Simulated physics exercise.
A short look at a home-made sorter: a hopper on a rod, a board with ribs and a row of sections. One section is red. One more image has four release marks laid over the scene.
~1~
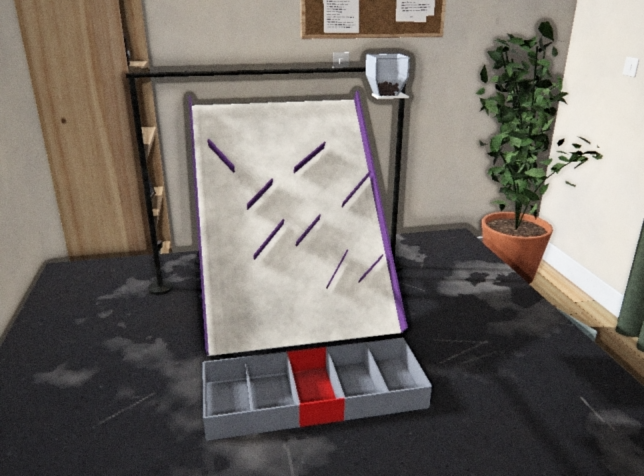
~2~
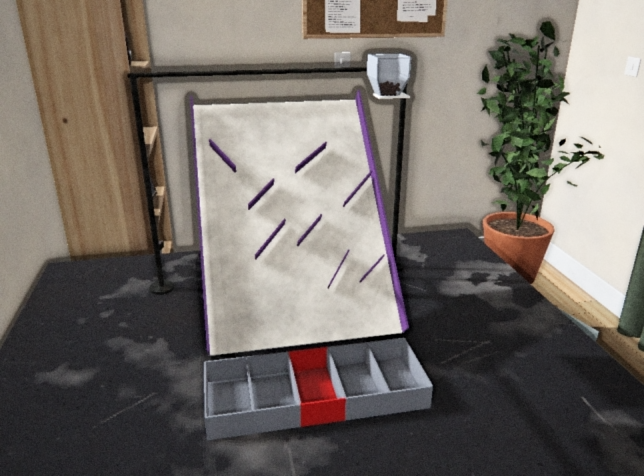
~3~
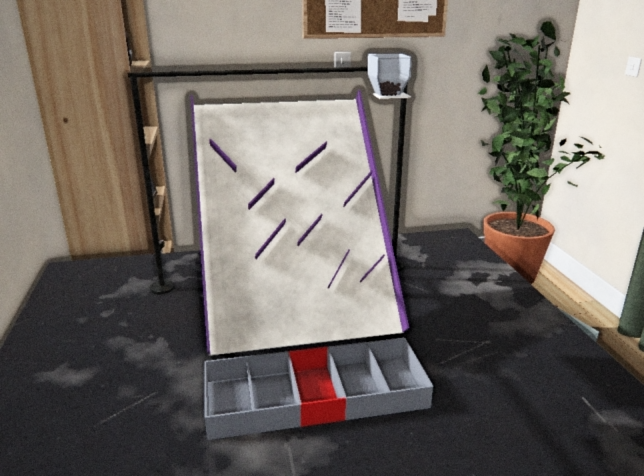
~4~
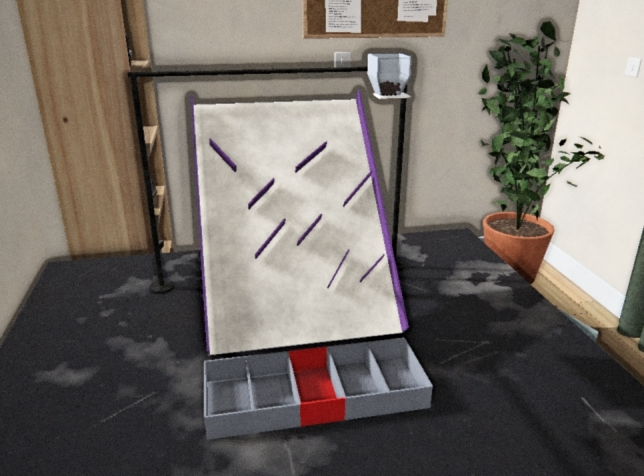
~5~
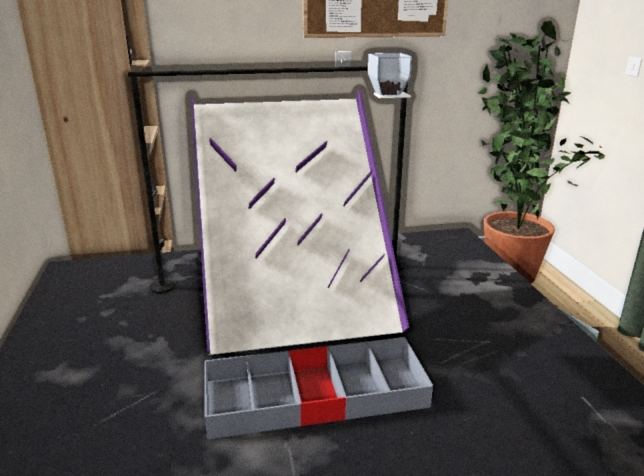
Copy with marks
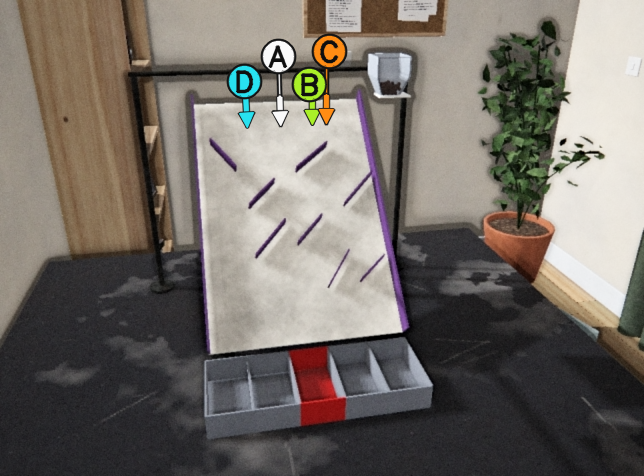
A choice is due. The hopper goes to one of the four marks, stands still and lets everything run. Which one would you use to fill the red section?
Mark C.
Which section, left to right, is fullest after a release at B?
The first.
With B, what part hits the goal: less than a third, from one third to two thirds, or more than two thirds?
Mark B gives less than a third.
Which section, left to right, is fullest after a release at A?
The first.
On the marked copy, mark A meets the board at (280, 120); mark B meets the board at (312, 119); mark C meets the board at (326, 118); mark D meets the board at (247, 122).
With A, a small share in the red section, the bulk in other sections.
With B, a small share in the red section, the bulk in other sections.
With C, close to half in the red section, close to half in other sections.
With D, only a few in the red section, all but a few in other sections.
